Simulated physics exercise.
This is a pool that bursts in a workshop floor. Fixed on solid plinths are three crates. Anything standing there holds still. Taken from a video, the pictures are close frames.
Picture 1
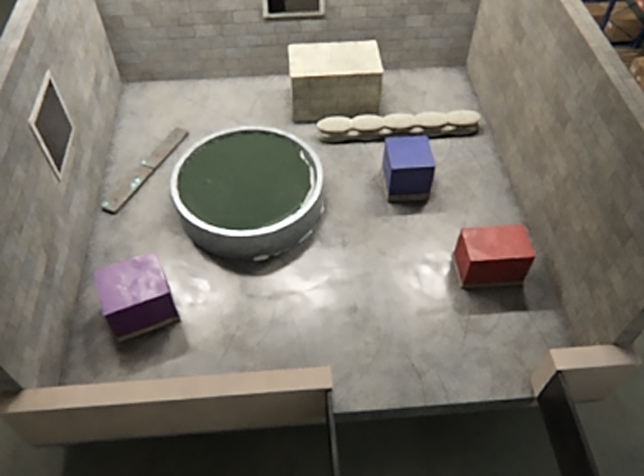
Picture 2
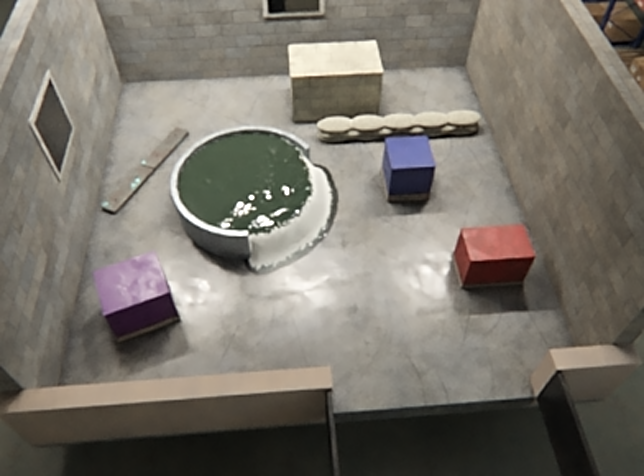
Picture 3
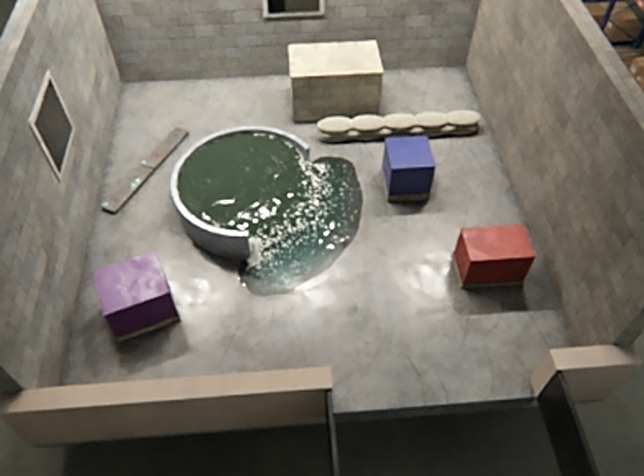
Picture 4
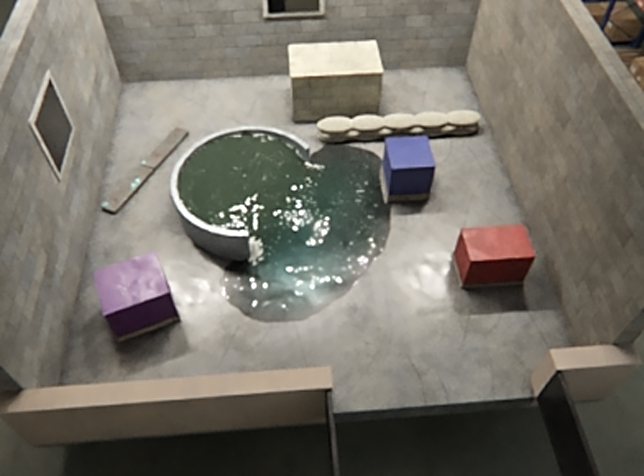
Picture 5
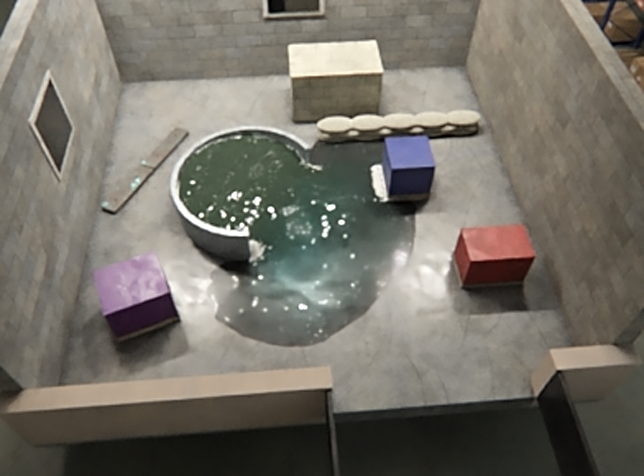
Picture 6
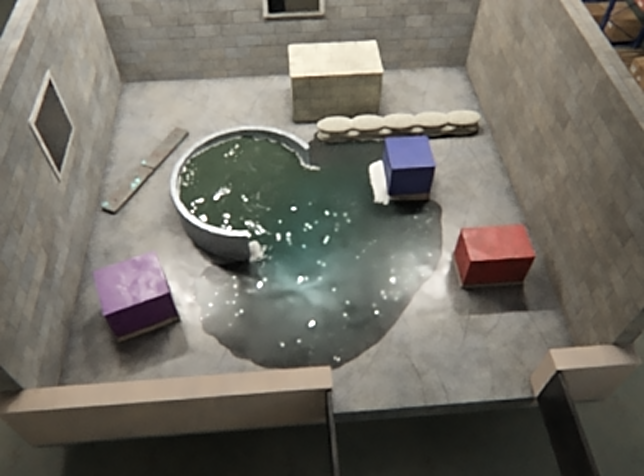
Dark green water burst through the right side of a round pool and spread across the grey floor, reaching the blue box and fanning out between the purple and red ones.
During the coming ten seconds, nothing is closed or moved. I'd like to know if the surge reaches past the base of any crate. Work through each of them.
Here is how it goes: The blue crate is reached; the purple crate is not reached; the red crate is reached.
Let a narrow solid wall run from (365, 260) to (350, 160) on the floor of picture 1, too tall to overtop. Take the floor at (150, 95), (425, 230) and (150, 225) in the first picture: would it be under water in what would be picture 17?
The first point comes out unwetted, the next unwetted, the last unwetted.
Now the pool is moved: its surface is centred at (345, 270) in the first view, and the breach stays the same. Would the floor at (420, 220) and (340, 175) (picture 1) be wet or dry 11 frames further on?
The first is wetted, and then the second is not reached.
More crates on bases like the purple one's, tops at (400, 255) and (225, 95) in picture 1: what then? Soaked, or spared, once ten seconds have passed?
I'd expect the first one gets submerged and the next one is left untouched.
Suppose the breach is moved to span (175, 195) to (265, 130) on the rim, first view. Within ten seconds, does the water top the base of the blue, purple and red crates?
Result: Blue crate is left untouched, purple crate gets overtopped, red crate is left untouched.
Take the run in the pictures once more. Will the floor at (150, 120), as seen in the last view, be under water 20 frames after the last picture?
Answer: No flooding.
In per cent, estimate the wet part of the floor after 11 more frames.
Around 40 percent.
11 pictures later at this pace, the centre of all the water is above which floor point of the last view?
About (347, 235).
A moment on, water covers 35 % of the floor; the blue crate water round its plinth, the purple crate water round its plinth, the red crate water round its plinth.
Next, water covers 40 % of the floor; the blue crate water round its plinth, the purple crate water round its plinth, the red crate water round its plinth.
Then, water covers 50 % of the floor; the blue crate water round its plinth, the purple crate water round its plinth, the red crate water round its plinth.
Later, water covers 50 % of the floor; the blue crate water round its plinth, the purple crate water round its plinth, the red crate water round its plinth.
In the end, water covers 75 % of the floor; the blue crate was topped, the purple crate stayed above the water, the red crate was topped.
